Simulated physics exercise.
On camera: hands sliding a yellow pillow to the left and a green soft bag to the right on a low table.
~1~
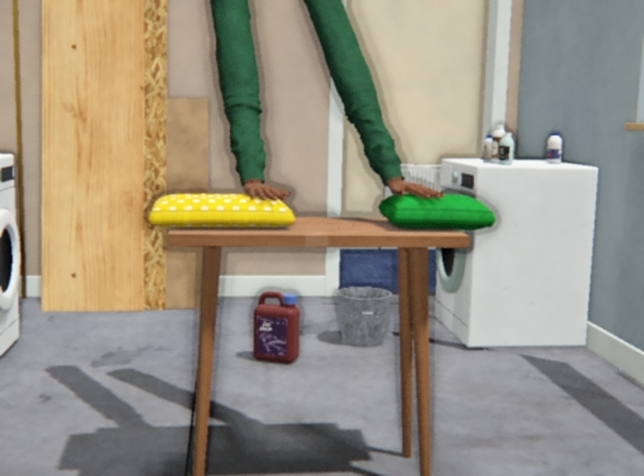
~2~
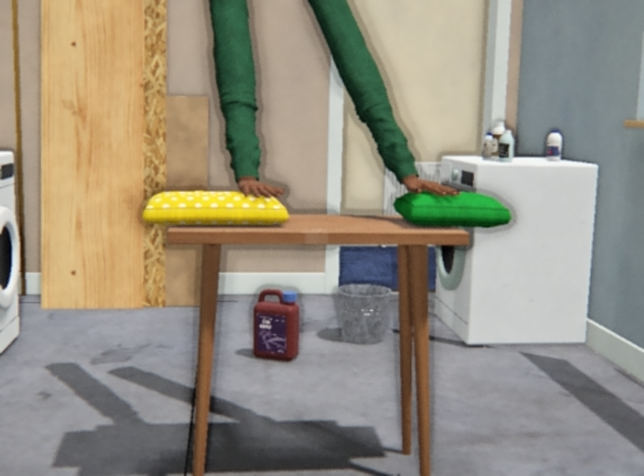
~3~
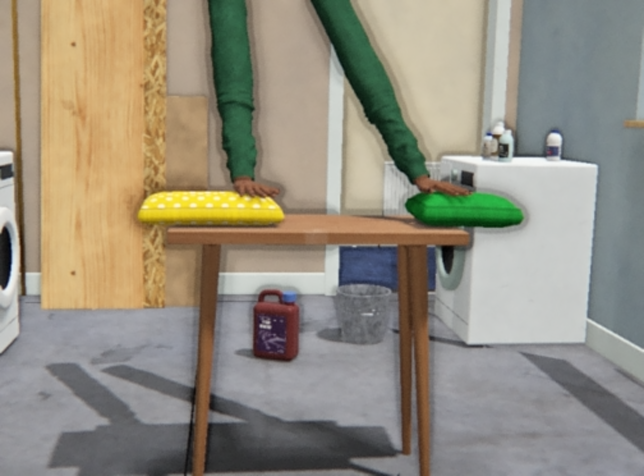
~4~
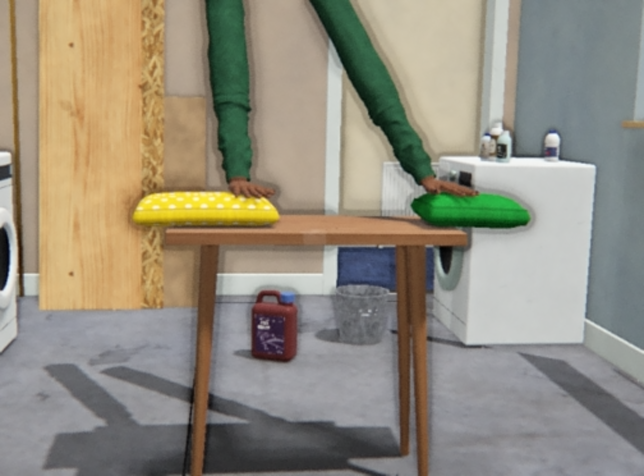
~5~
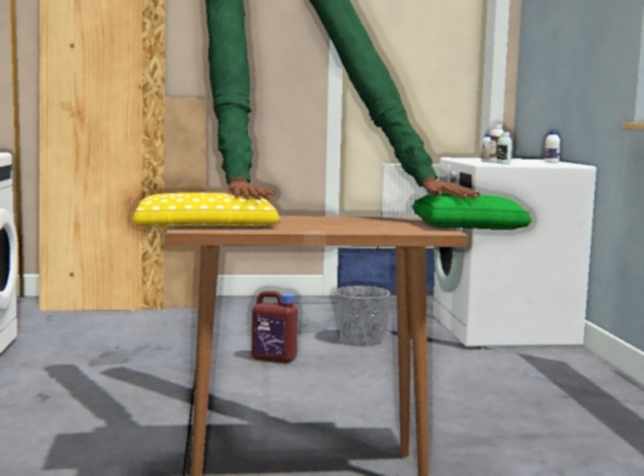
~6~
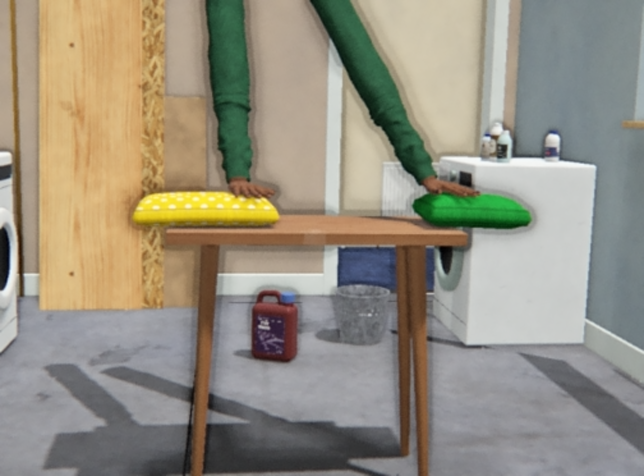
Two hands in green sleeves rest on a dotted yellow pillow and a green cushion-like bag on a wooden table, then slide them apart, the yellow one slightly left and the green one farther right. Both stay still after that, jutting past opposite table edges with the hands on them.
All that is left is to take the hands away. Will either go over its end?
Outcome: The yellow pillow remains on top; the green soft bag goes down.
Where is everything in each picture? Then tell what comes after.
In the first frame, pillow tip (154, 215); soft bag tip (486, 217).
In the second frame, pillow tip (148, 213); soft bag tip (501, 215).
In the third frame, pillow tip (143, 213); soft bag tip (513, 215).
In the fourth frame, pillow tip (138, 215); soft bag tip (519, 216).
In the fifth frame, pillow tip (138, 216); soft bag tip (521, 218).
In the sixth frame, pillow tip (138, 215), about a third past the edge; soft bag tip (521, 217), well over half past the edge.
Then, 0.42 s past the final frame, pillow unmoved; soft bag falling near (475, 321).
Then, 0.70 s past the final frame, pillow unmoved; soft bag on the floor near (508, 423).
When it is over, pillow unmoved; soft bag on the floor near (545, 451). The yellow pillow holds its place and the green soft bag slumps off the end.
